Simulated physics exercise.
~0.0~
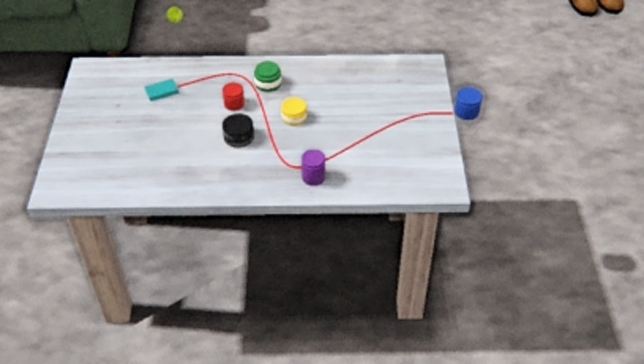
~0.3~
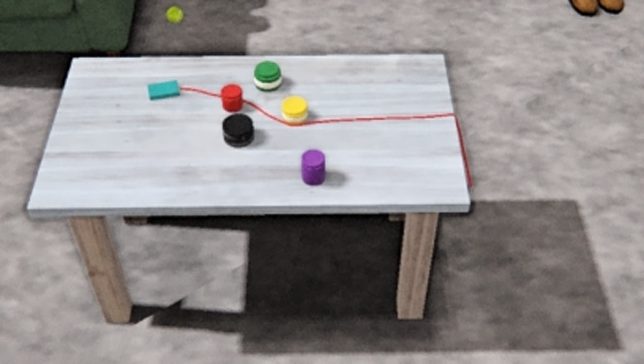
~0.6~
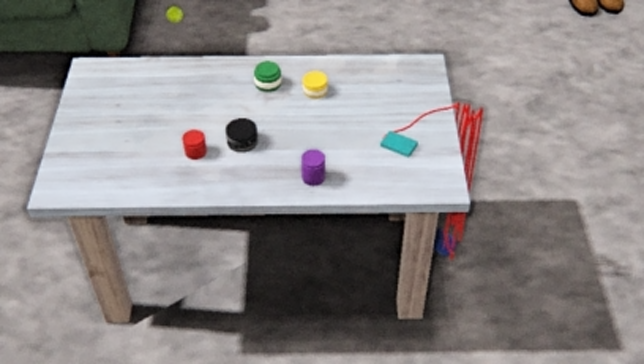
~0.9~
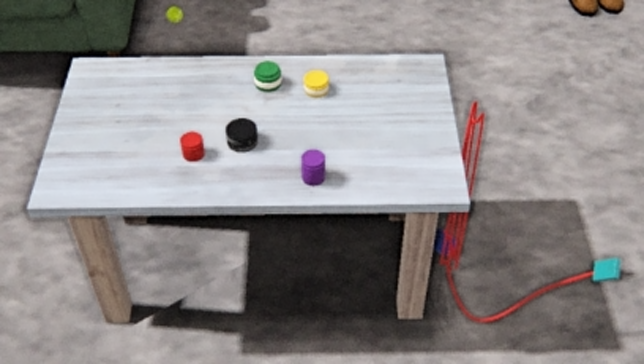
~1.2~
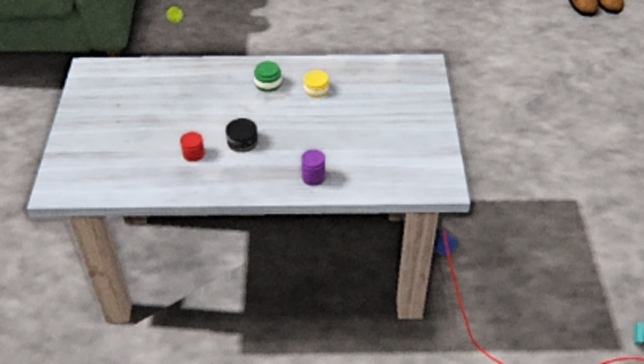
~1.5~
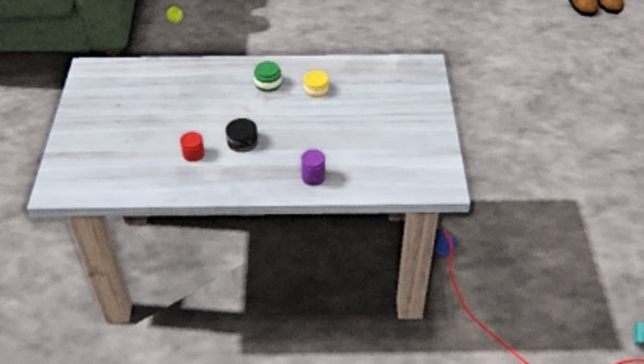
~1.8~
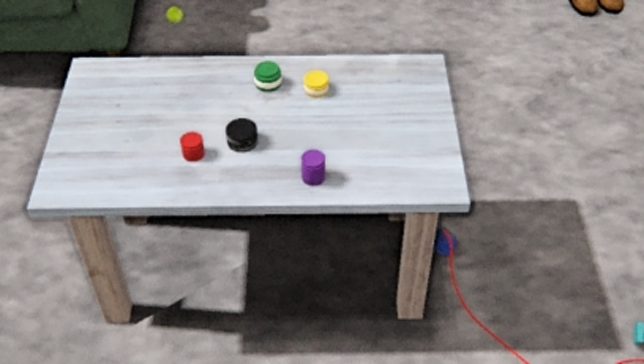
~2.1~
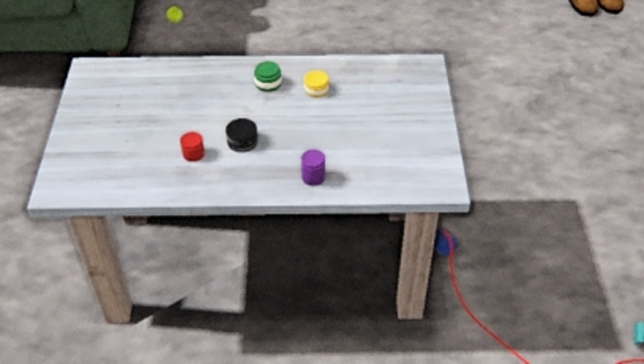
On a whitewashed table, a falling blue cylinder drags a teal block off by red cord, shifting red and yellow pieces.
